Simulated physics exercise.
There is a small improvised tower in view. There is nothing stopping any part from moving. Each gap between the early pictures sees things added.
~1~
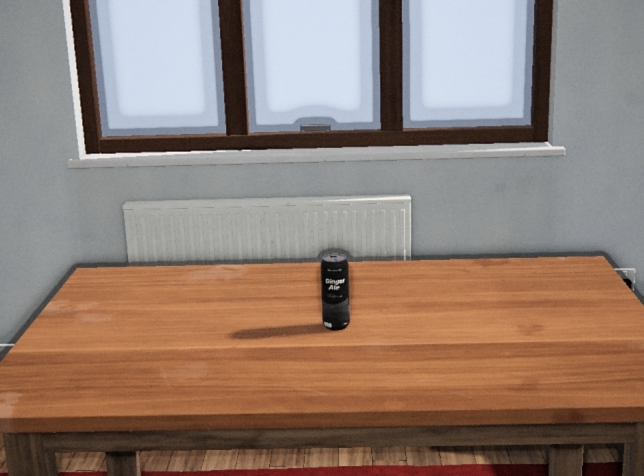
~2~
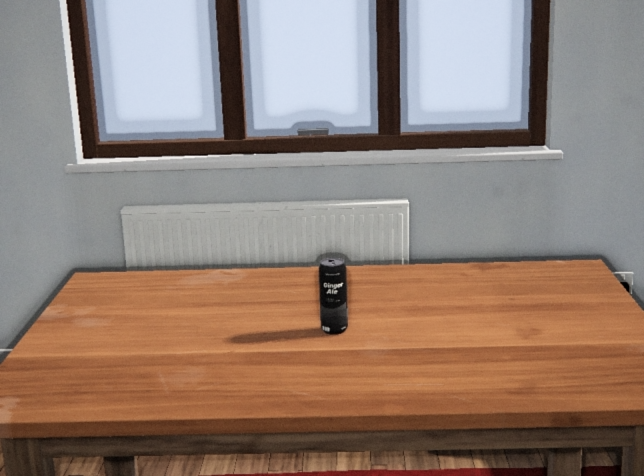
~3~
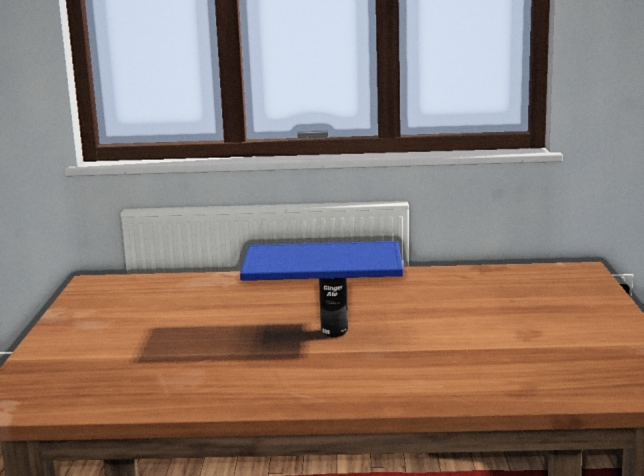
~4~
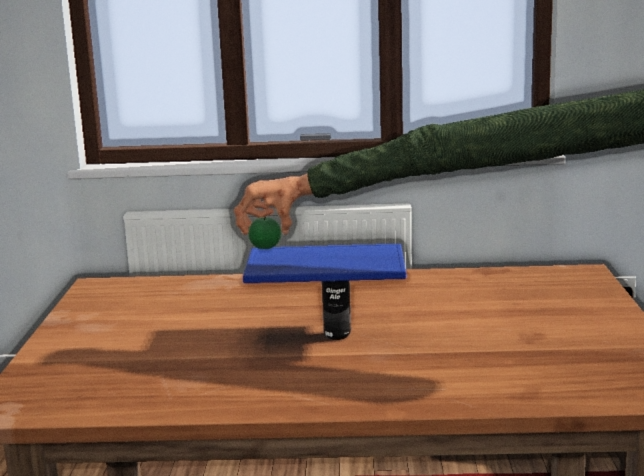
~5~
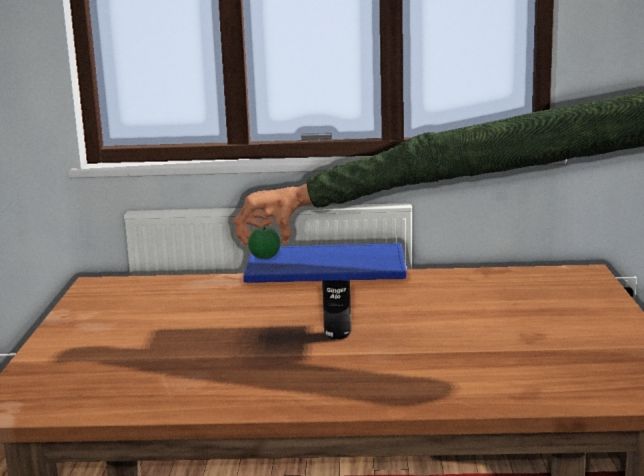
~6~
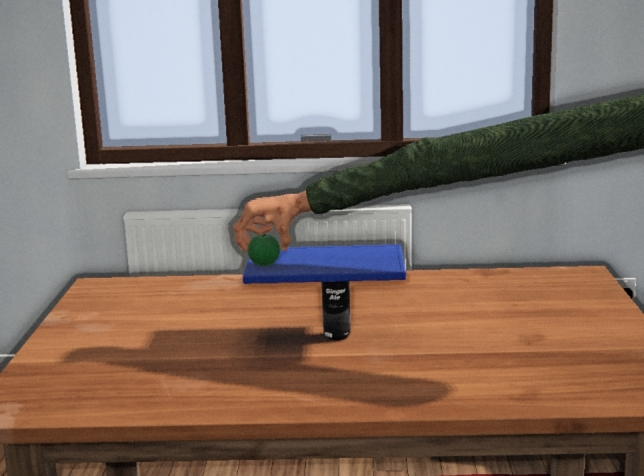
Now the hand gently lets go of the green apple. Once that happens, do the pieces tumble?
Yes, I predict it will be unstable.
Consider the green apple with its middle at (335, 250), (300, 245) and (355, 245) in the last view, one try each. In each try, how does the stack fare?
So, first go it stays put, second go it comes down, third go it stays put.
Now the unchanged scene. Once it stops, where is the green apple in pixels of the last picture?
I'd point to roughly (238, 332).
Then, 0.40 s after the last picture, green apple now fallen; blue lid tipped 45° from how it was.
Then, 0.70 s after the last picture, blue lid now fallen; black can tipped 12° from how it was.
Then, 0.90 s after the last picture, black can now fallen.
At rest, fallen, blue lid, black can and green apple. Seen from the same camera at the end, green apple near (238, 332). The stack gives way.
